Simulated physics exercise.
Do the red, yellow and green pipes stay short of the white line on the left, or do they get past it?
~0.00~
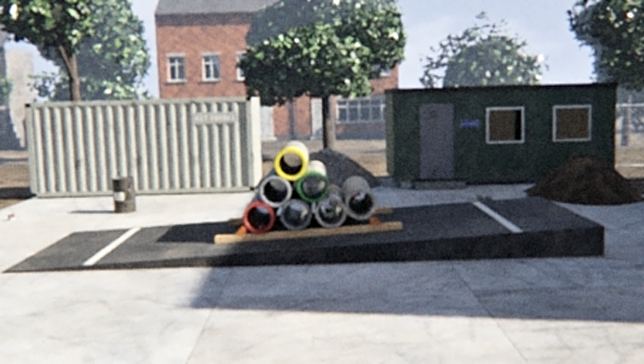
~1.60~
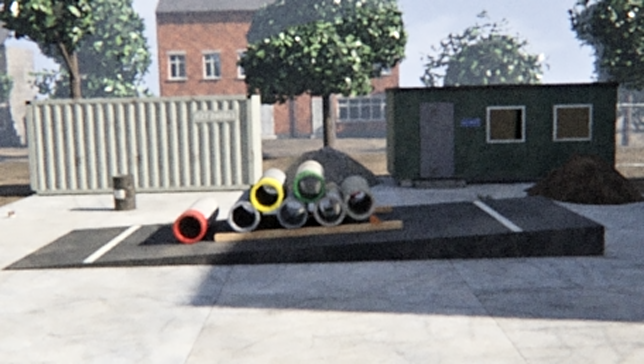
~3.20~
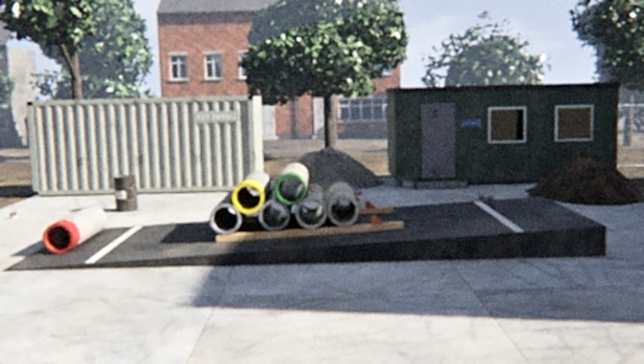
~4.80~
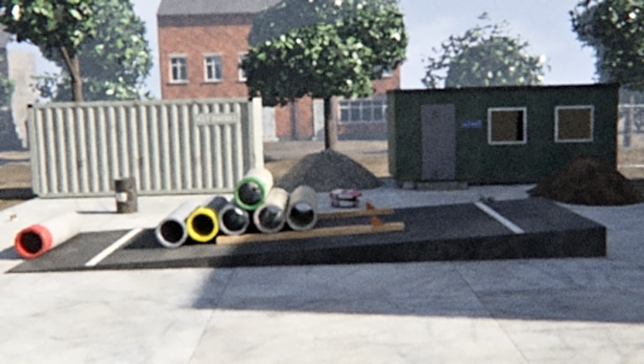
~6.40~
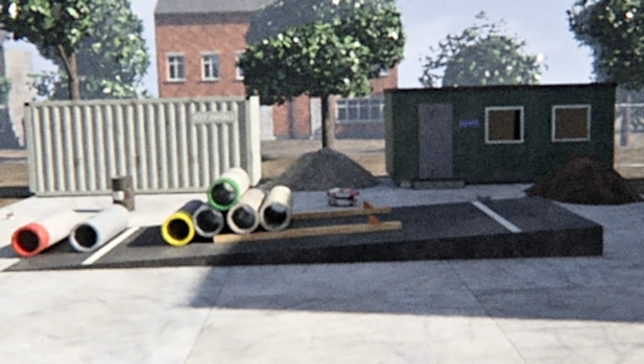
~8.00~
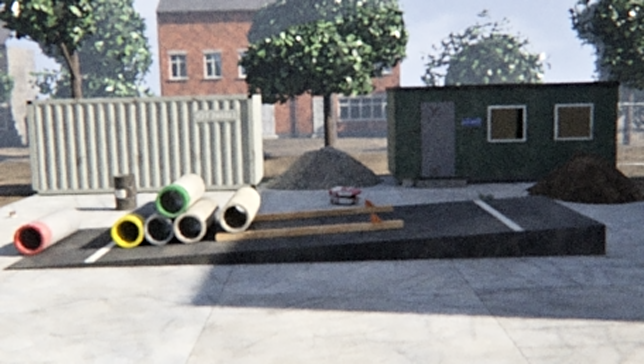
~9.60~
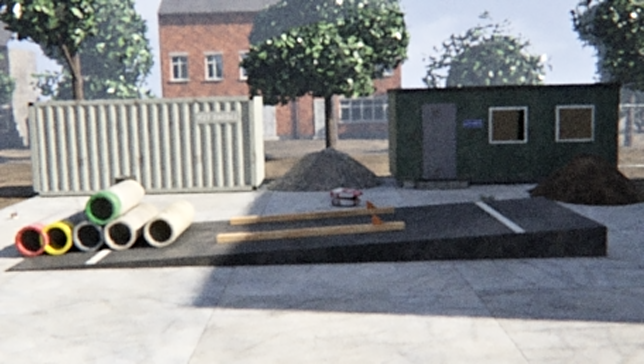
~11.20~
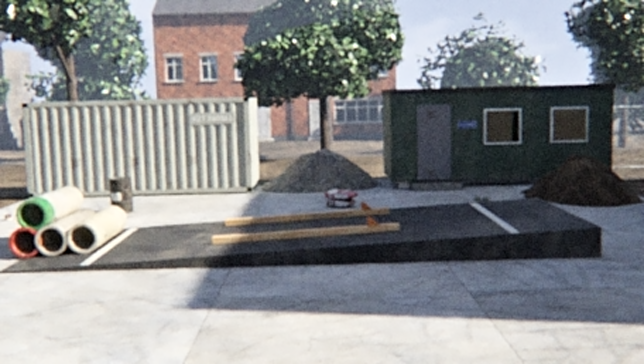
All three get past the left white line. The red one crosses first, and the yellow and green ones go over it later.
The clip shows stacked concrete pipes on timbers on a sloping asphalt pad. The red-ended pipe rolls left first, then the others spread and follow, with the green-ended one riding on top, until the visible pipes sit bunched beyond the left white line, leaving the timbers bare.
